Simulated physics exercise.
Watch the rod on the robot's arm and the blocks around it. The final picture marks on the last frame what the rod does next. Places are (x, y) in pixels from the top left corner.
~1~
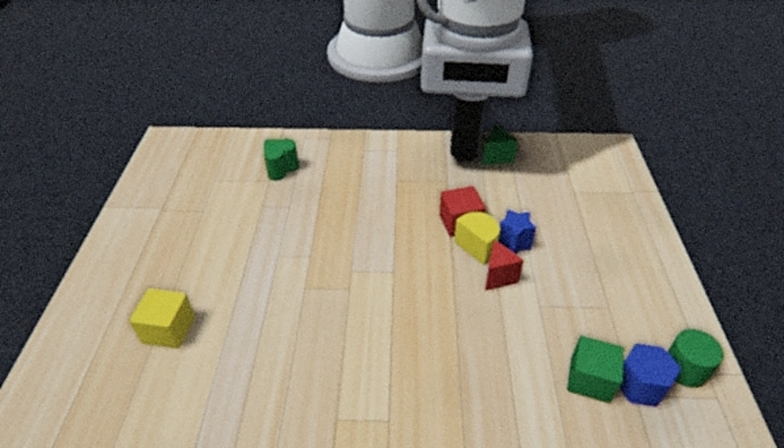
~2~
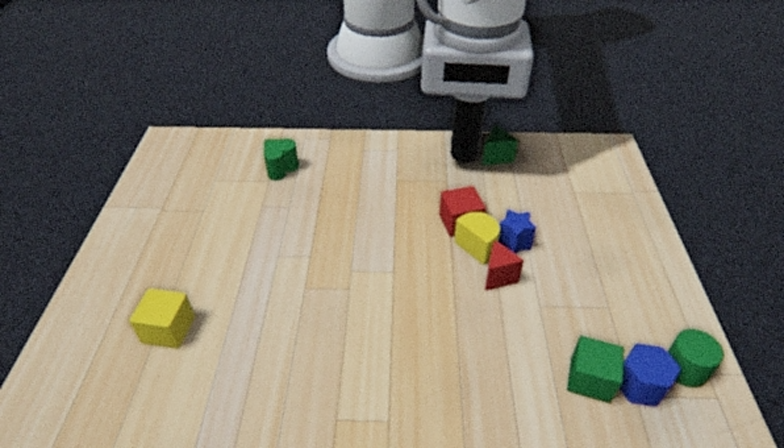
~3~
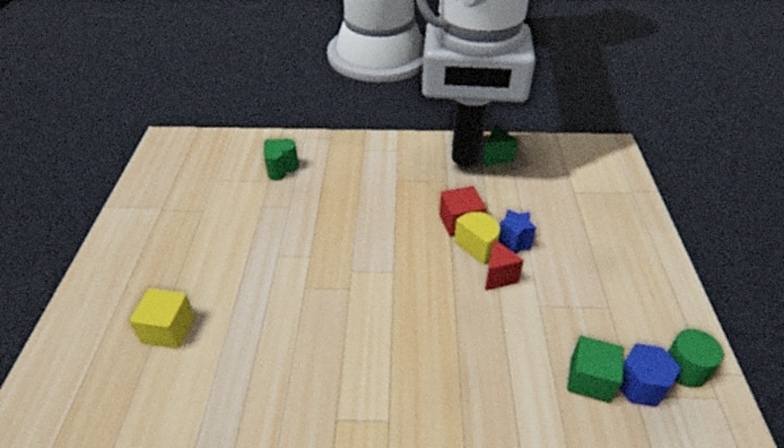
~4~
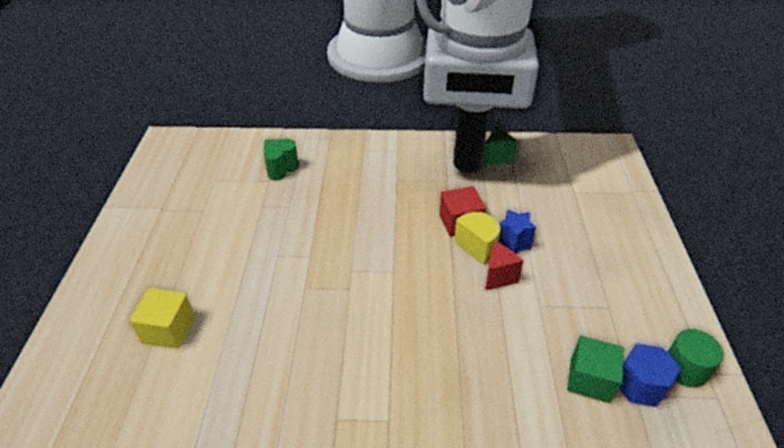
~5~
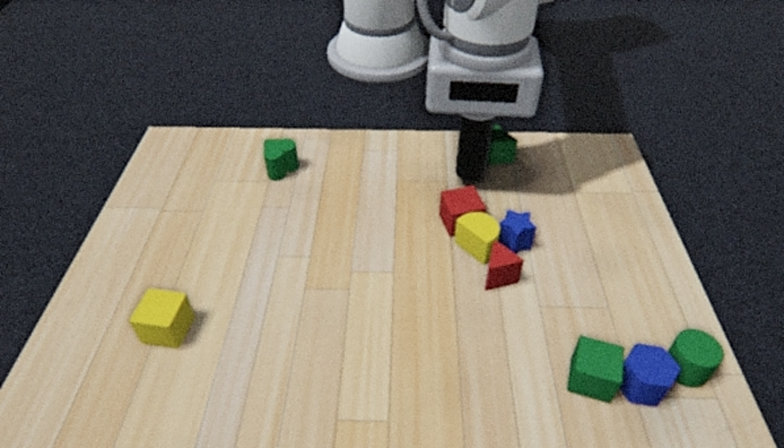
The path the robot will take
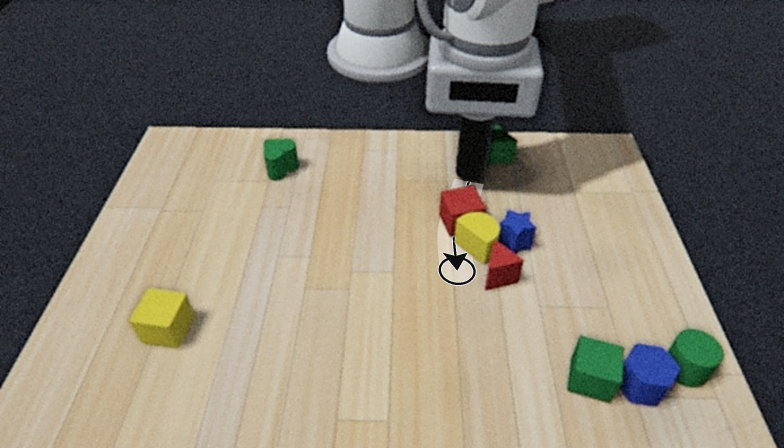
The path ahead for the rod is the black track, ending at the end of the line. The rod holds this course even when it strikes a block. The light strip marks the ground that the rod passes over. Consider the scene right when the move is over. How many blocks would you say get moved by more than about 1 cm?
There will be three or more blocks displaced.
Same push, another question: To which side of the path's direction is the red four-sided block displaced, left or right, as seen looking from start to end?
Moves right.
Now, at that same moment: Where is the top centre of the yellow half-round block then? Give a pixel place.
Located at (491, 265).
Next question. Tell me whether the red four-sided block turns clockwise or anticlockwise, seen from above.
My prediction: CW.
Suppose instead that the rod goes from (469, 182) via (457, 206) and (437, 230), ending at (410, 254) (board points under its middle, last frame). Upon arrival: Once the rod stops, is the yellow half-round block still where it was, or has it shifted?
That block will leave its spot.
The drawn path runs from (469, 182) via (456, 222), ending at (457, 270).
On the path given first. One third of the way, rod (461, 200); red four-sided block (457, 209); yellow half-round block (481, 233), turned 25° anticlockwise; red triangular block (506, 259), turned 15° clockwise.
Two thirds of the way, rod (455, 229); red four-sided block (442, 238), turned 35° clockwise; yellow half-round block (482, 250), turned 80° anticlockwise; red triangular block (512, 263), turned 30° clockwise.
At the end, rod (458, 262); red four-sided block (430, 265), turned 75° clockwise; yellow half-round block (491, 265), turned 110° anticlockwise; green triangular block not moved; red triangular block (520, 267), turned 15° clockwise.
